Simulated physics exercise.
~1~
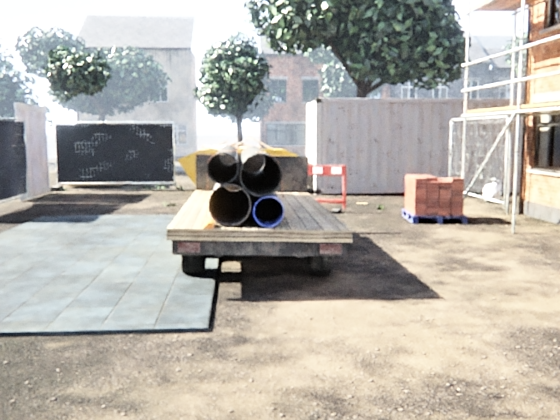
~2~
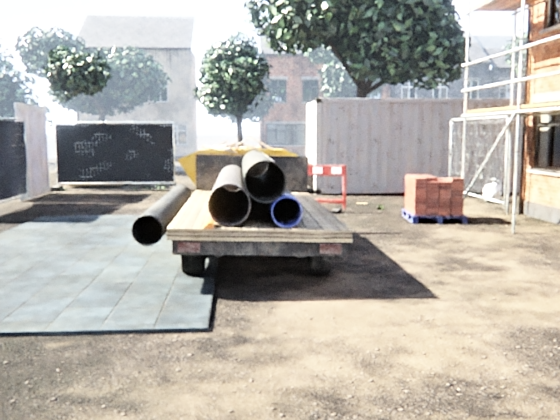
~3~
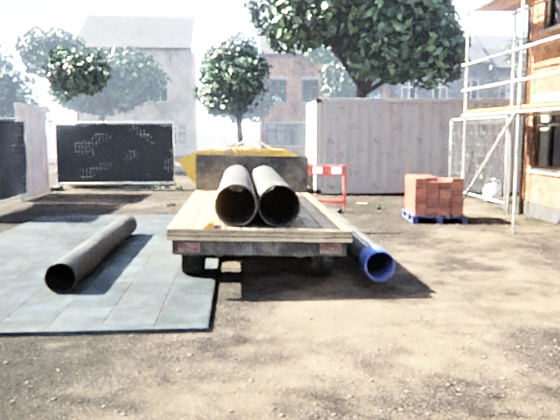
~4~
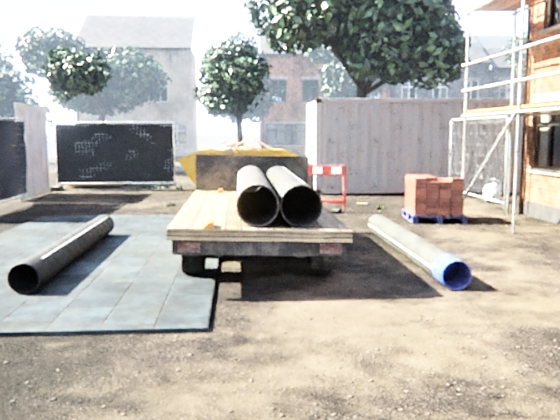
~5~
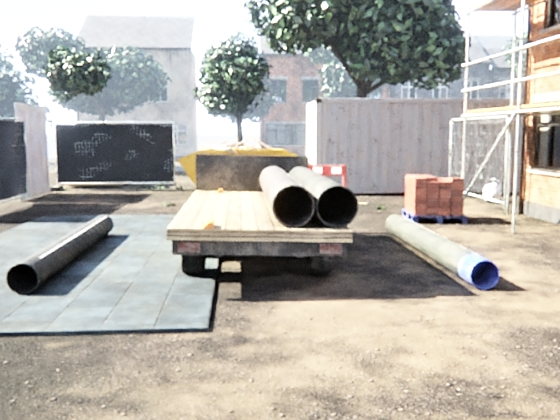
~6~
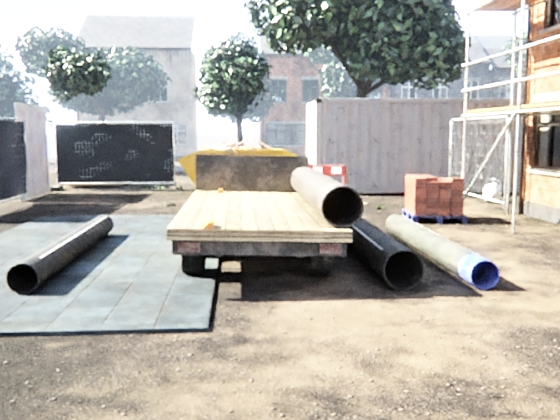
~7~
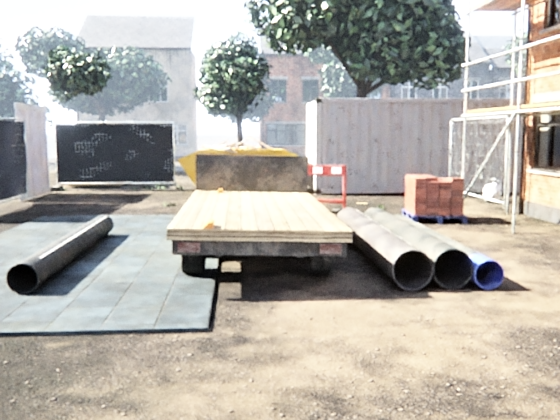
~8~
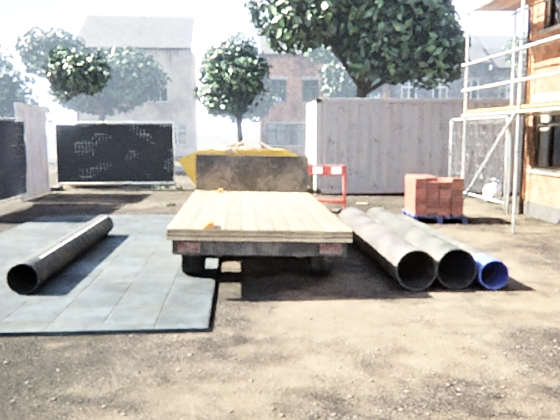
A flat wooden trailer stood in a yard with four pipes stacked on it, until one black pipe rolled off the left side and the blue one dropped off the right. The other two followed to the right, leaving the deck empty.
